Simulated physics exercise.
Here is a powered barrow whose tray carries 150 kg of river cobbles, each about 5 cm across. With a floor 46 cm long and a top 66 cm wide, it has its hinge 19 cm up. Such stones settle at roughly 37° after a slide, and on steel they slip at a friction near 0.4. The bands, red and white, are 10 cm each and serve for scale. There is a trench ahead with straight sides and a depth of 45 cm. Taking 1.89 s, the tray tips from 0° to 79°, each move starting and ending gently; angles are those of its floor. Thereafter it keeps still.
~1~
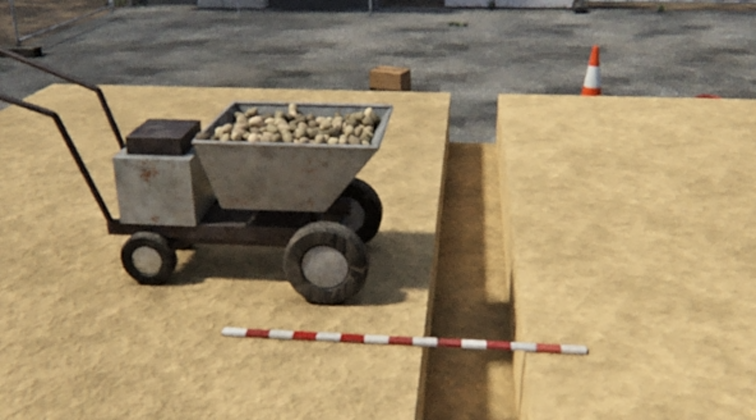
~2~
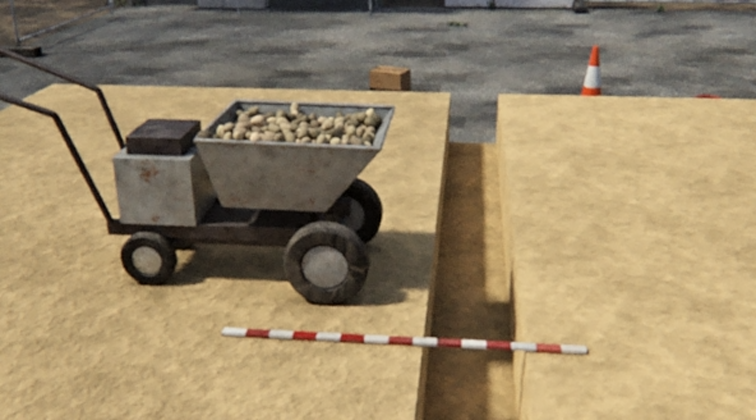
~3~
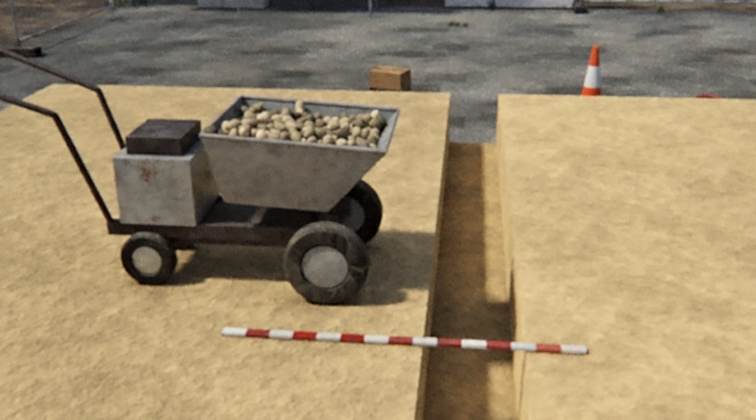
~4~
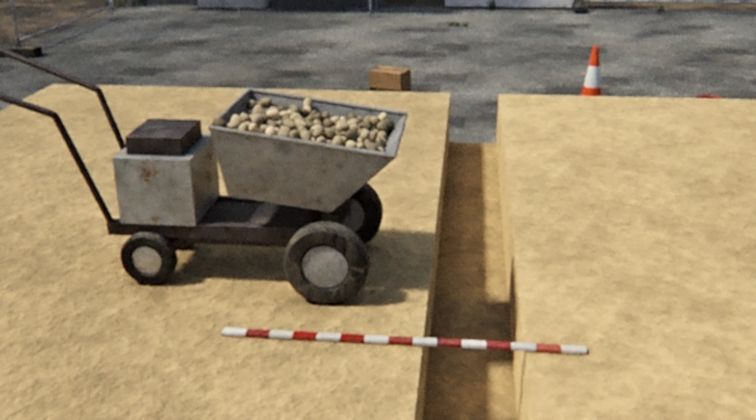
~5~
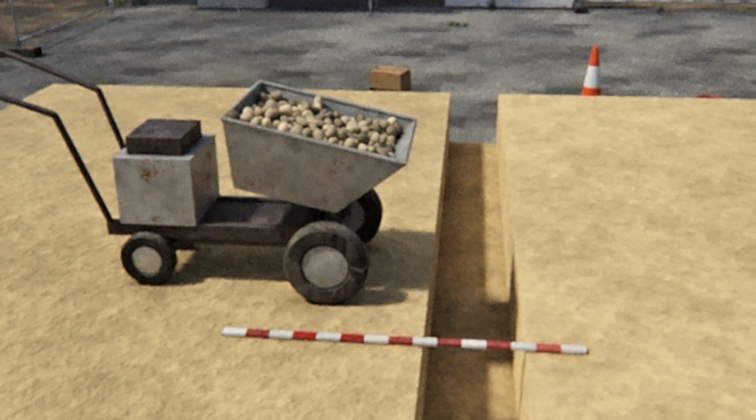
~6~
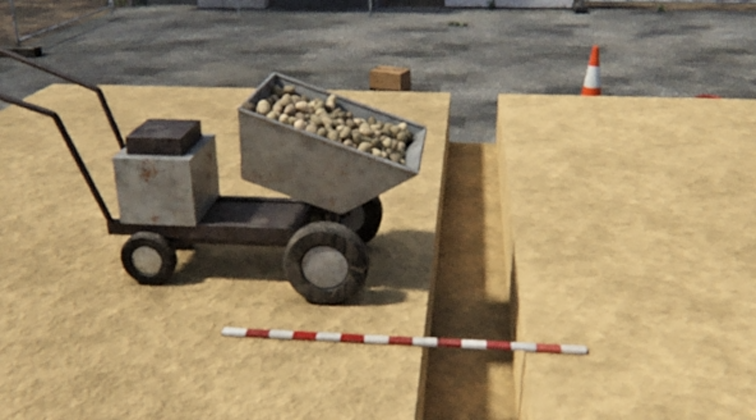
A powered barrow's grey tray of river cobbles tilting gradually toward a straight-sided trench, its wheels still beside a red-and-white banded pole.
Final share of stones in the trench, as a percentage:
94 per cent.
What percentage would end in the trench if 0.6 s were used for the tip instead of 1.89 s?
Something close to 75 per cent.
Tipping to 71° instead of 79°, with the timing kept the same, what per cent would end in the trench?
About 90 per cent would end up in the trench.
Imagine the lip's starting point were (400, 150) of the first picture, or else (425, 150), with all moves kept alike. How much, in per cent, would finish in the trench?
Near 75 and near 20 percent.
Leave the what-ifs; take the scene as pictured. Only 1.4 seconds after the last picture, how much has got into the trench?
Some 65 per cent of the load by that point.
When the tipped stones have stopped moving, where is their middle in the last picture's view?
Their centre sits close to (481, 346).
Then, 0.8 s after the last picture the floor is at 67°, 95 % in the tray, 5 % in the trench; the foremost stones are at (506, 291).
Then, 1.4 s after the last picture the floor is at 79°, 27 % in the tray, 67 % in the trench, 6 % past the trench; the foremost stones are at (606, 287).
Then, 1.7 s after the last picture the floor is at 79°, 6 % in the tray, 88 % in the trench, 6 % past the trench; the foremost stones are at (626, 286).
Then, 3.7 s after the last picture the floor is at 79°, 0 % in the tray, 94 % in the trench, 6 % past the trench; the foremost stones are at (626, 286).
